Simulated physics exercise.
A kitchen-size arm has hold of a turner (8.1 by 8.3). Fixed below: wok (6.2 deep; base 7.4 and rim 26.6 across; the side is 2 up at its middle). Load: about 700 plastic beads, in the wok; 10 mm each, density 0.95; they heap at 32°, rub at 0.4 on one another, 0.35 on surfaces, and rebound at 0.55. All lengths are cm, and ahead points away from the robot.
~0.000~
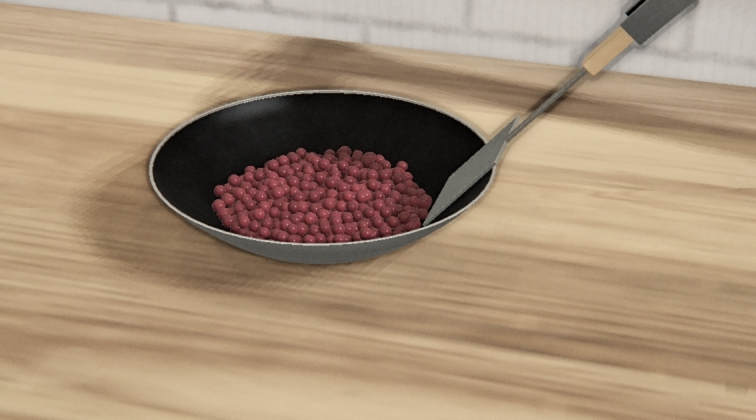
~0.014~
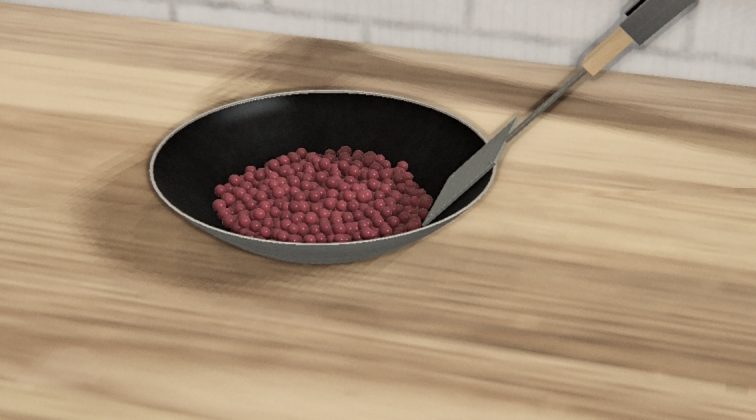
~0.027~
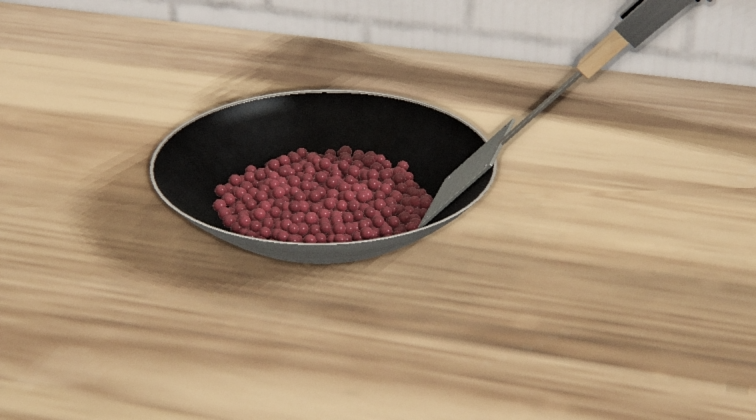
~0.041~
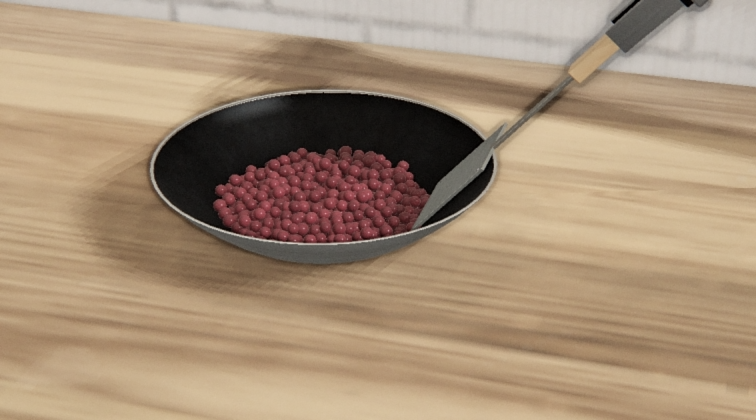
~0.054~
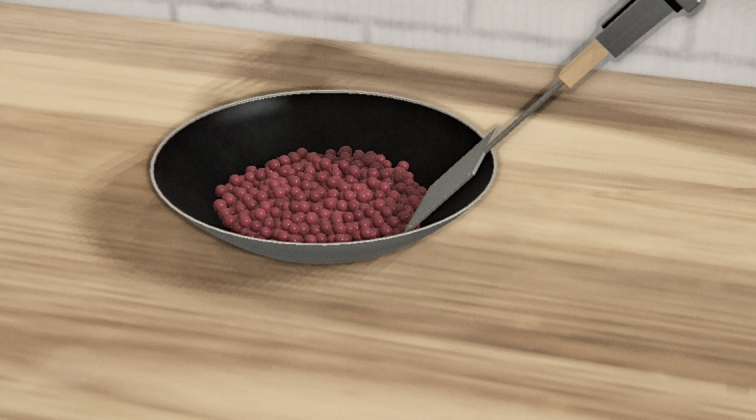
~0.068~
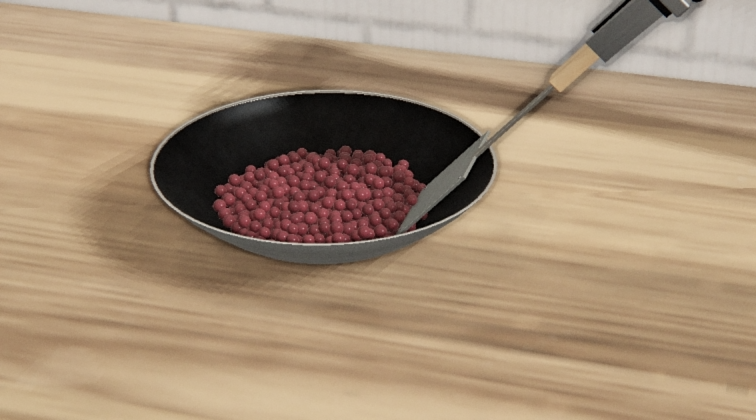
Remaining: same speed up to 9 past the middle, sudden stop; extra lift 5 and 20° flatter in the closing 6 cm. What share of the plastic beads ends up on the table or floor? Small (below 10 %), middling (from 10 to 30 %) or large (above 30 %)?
A middling share, from 10 to 30 %, ends on the table or floor.
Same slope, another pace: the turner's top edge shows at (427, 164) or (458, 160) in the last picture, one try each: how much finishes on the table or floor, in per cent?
About 45 and 35 per cent.
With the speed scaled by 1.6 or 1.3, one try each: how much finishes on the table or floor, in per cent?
Some 35 and 25 per cent.
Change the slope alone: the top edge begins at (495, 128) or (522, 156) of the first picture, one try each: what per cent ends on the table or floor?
About 20 and 15 per cent.
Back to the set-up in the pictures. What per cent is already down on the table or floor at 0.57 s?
Some 20 per cent.
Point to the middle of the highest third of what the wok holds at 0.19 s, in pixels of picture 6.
Near (283, 181).
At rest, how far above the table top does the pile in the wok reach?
Some 6.5 cm.
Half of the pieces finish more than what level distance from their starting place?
About 5 cm.
After 0.19 s, sloping 49°, highest piece 6 above the table; 695 in the wok.
After 0.31 s, sloping 42°, highest piece 8 above the table; 695 in the wok.
After 0.57 s, sloping 29°, highest piece 7 above the table; 558 in the wok, 123 on the table or floor, 14 on the blade or in flight.
After 1.62 s, sloping 29°, highest piece 6 above the table; 558 in the wok, 137 on the table or floor.
In the end, 558 in the wok, 137 on the table or floor. That is 20 % on the table or floor.
